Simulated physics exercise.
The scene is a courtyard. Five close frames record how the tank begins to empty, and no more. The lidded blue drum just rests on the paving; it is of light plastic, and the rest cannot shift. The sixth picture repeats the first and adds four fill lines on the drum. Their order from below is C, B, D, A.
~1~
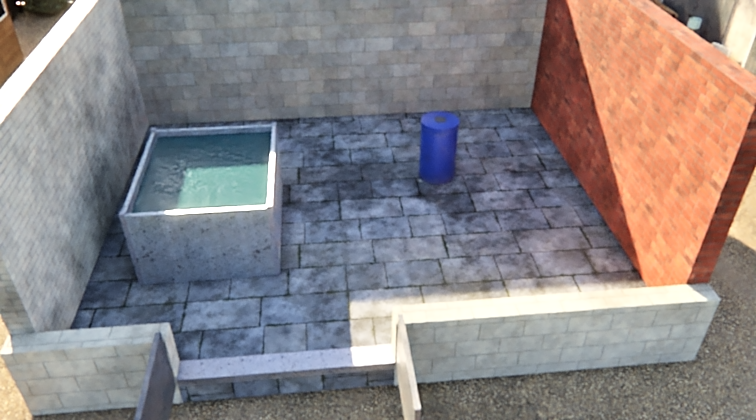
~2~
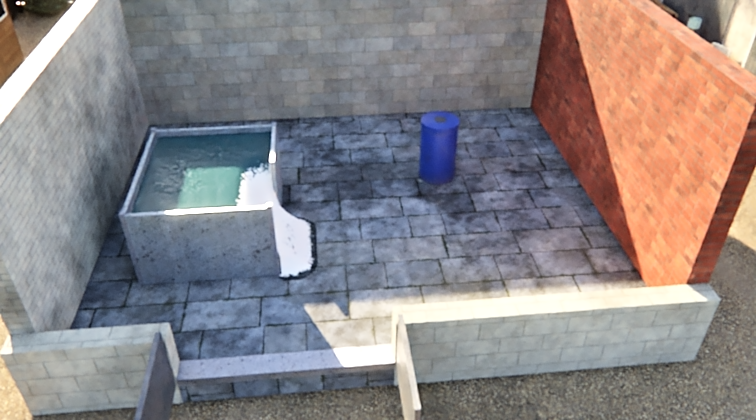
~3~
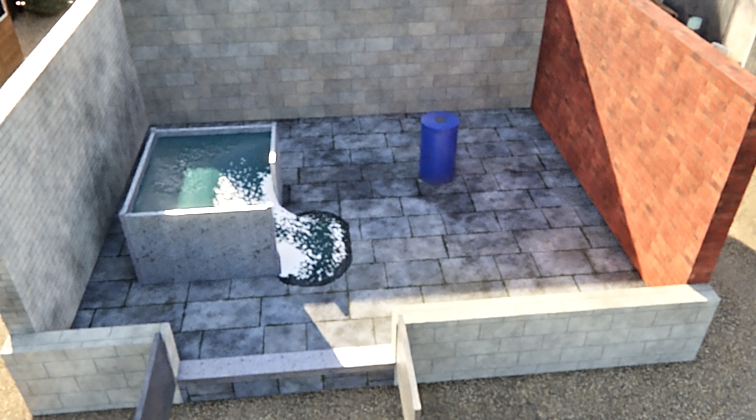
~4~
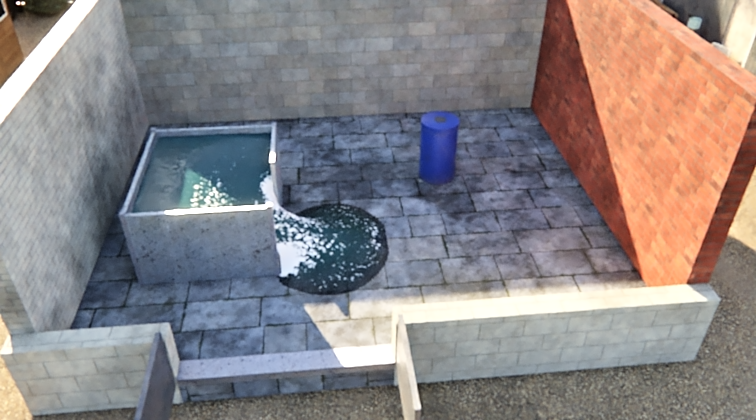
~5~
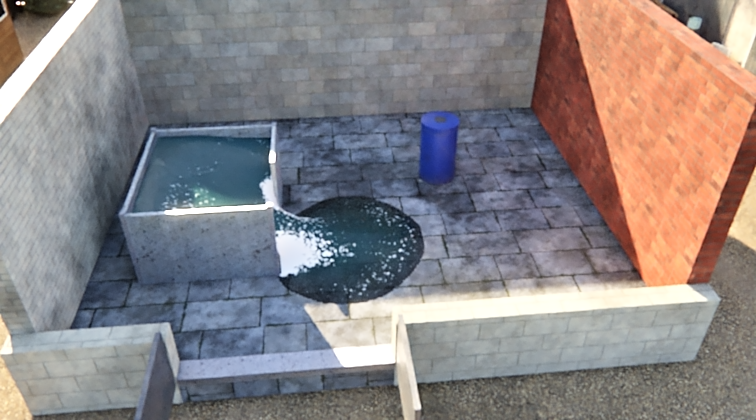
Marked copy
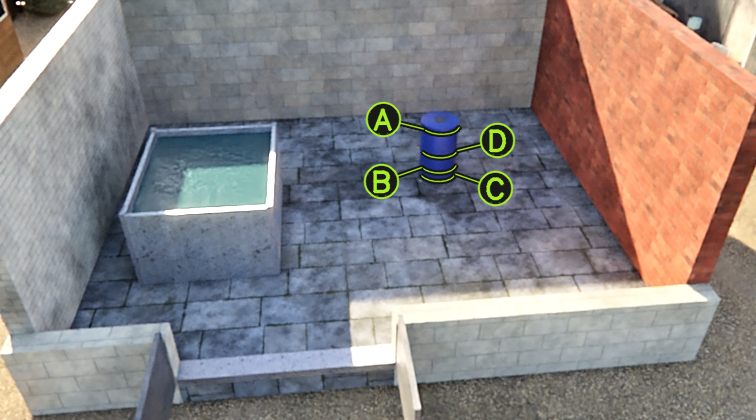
A stone tank full of water stood in a walled courtyard near a blue drum, then water poured out of its right side, foaming white, and spread across the paving in a widening dark pool.
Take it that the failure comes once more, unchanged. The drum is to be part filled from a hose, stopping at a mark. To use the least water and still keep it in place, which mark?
B is the one.
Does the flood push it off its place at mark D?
No, not at all.
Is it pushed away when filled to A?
No, not at all.
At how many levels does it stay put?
Three.
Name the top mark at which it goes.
That would be C.
On the marked copy, A at (443, 134); B at (441, 173); C at (440, 181); D at (442, 157); from the bottom up C, B, D, A.
If A is chosen, it does not move.
If B is chosen, it does not move.
If C is chosen, it is pushed about 5 times its own width away.
If D is chosen, it does not move.
